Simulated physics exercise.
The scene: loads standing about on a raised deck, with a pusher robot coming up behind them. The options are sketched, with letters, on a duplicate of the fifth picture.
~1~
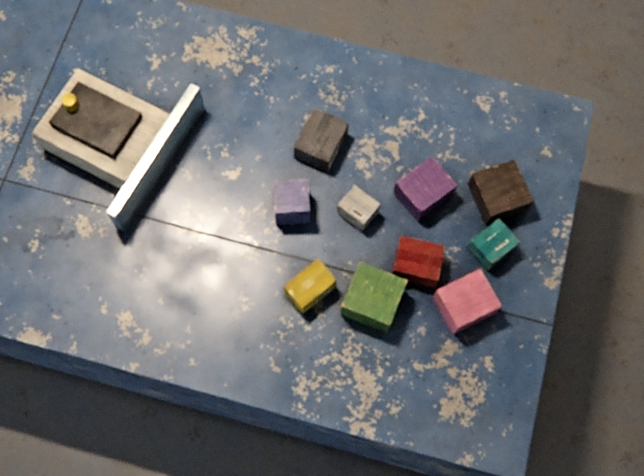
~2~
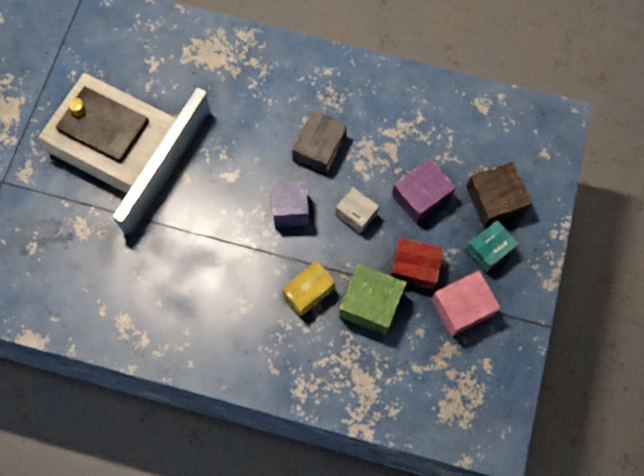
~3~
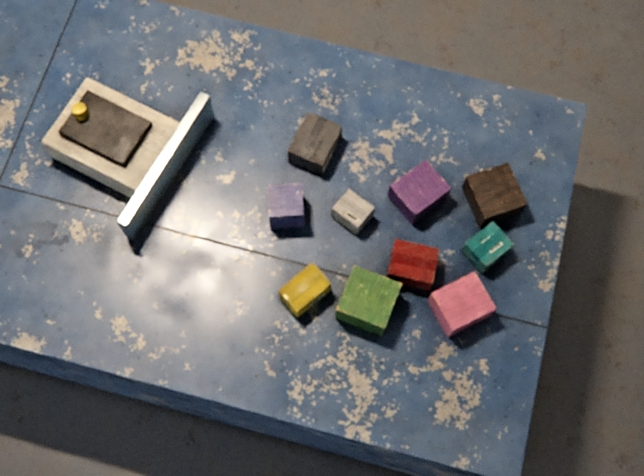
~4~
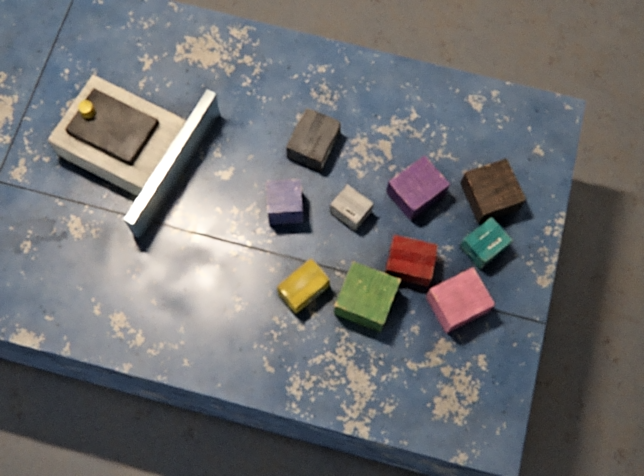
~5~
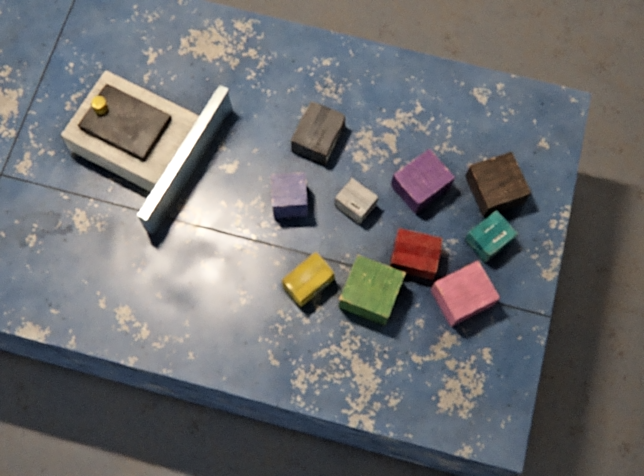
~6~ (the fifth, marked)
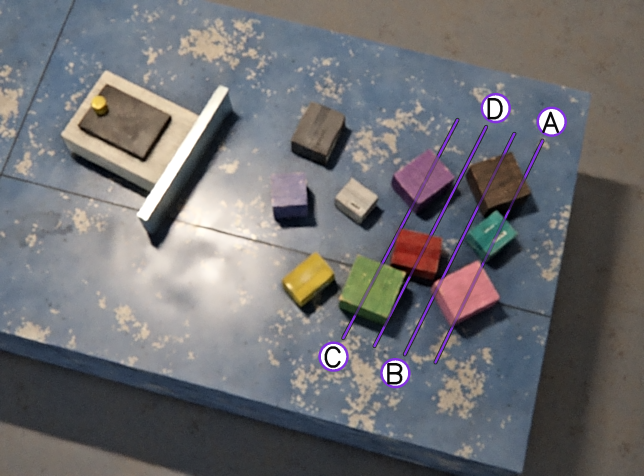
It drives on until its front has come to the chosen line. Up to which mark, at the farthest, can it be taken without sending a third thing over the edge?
Stop at A.
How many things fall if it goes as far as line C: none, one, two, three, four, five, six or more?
The count is none.
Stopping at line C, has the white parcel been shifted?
Yes.
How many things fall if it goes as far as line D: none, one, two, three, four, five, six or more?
The count is none.
On the marked copy, A at (491, 247); B at (462, 239); C at (403, 224); D at (433, 232).
Taking A. A third of the way, robot (239, 151); grey parcel (351, 143); blue crate (309, 211).
Two thirds of the way, robot (349, 179); black crate (536, 188); turquoise parcel (500, 244).
When it is over, robot (437, 201); black crate over the edge; purple crate over the edge; two fallen.
As for the rest, B is within the limit but short; C is within the limit but short; D is within the limit but short.
